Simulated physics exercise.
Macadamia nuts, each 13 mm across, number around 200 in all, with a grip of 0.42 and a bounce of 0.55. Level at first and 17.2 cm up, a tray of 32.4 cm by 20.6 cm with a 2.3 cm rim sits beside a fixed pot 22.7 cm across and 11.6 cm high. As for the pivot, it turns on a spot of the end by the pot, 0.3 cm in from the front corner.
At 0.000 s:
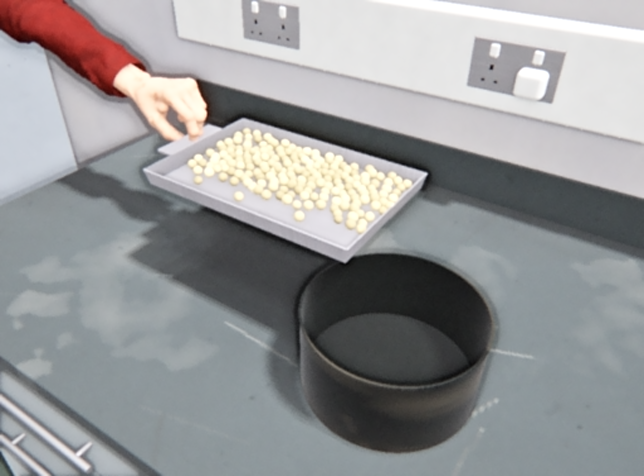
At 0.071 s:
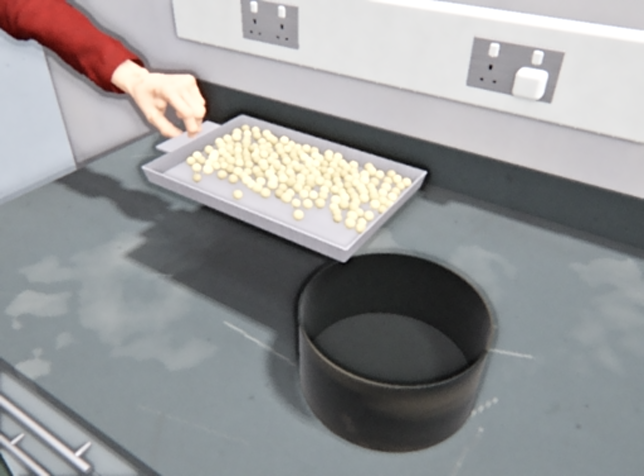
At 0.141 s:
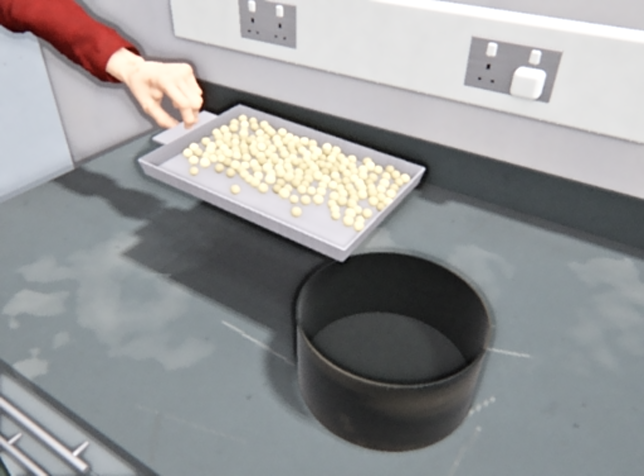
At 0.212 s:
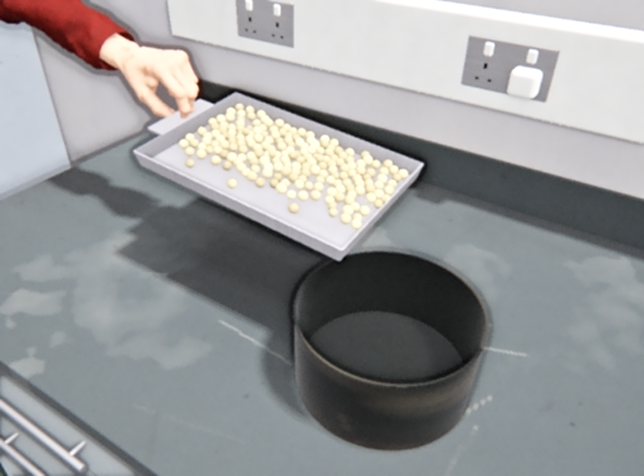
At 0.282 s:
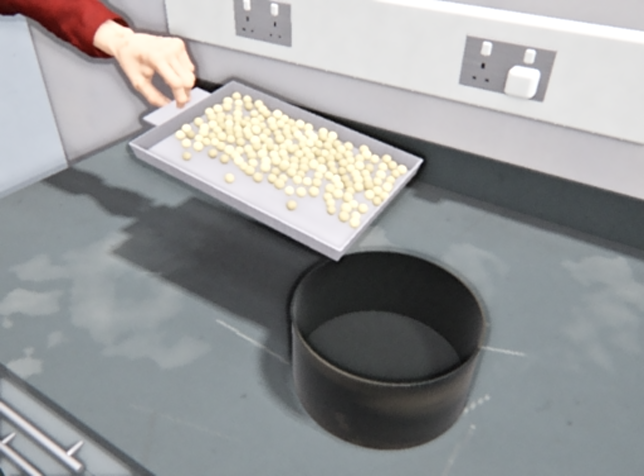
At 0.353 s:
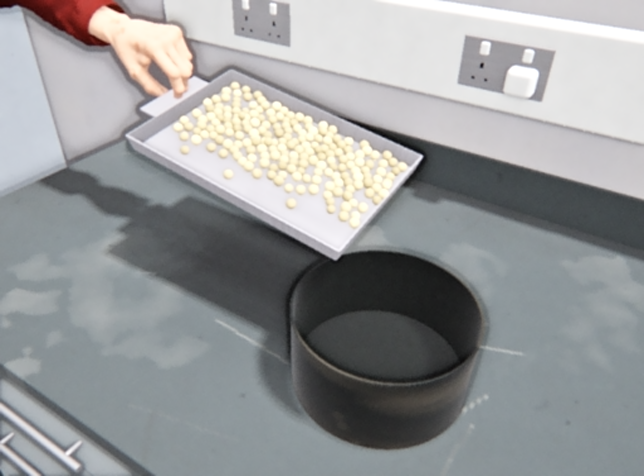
At first, a hand in a red sleeve holds a grey tray scattered with small, round, cream-coloured pieces level above a dark worktop, beside a black pot. The hand then raises the tray's far left end, tilting it gently towards the pot, while the pieces stay spread across it.
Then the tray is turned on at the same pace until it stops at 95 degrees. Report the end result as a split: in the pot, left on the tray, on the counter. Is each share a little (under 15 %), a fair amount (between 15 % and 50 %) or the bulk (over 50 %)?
Pot: The bulk; tray: A little; counter: A little.
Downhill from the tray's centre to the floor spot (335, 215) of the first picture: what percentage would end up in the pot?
About 95 per cent.
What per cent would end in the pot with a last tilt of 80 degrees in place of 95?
Estimate: Roughly 95 percent.
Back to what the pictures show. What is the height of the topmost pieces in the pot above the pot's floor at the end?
It reaches roughly 3.5 cm.
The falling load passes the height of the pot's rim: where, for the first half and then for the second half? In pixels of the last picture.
First half close to (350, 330), second half close to (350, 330).
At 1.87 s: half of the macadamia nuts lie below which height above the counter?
Height: Around 22 cm.
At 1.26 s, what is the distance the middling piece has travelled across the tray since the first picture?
Displacement on the tray: About 8 cm.
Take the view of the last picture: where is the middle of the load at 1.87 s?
Approximately (345, 232) in the last picture.
Then, at 1.26 s, tilt 50 degrees; the tray holds 100 %, the pot 0 %.
After 1.87 s, tilt 76 degrees; the tray holds 75 %, the pot 15 %.
After 2.53 s, tilt 95 degrees; the tray holds 0 %, the pot 100 %.
In the end, at 3.3 s, pot 100 %, tray 0 %, counter 0 %.
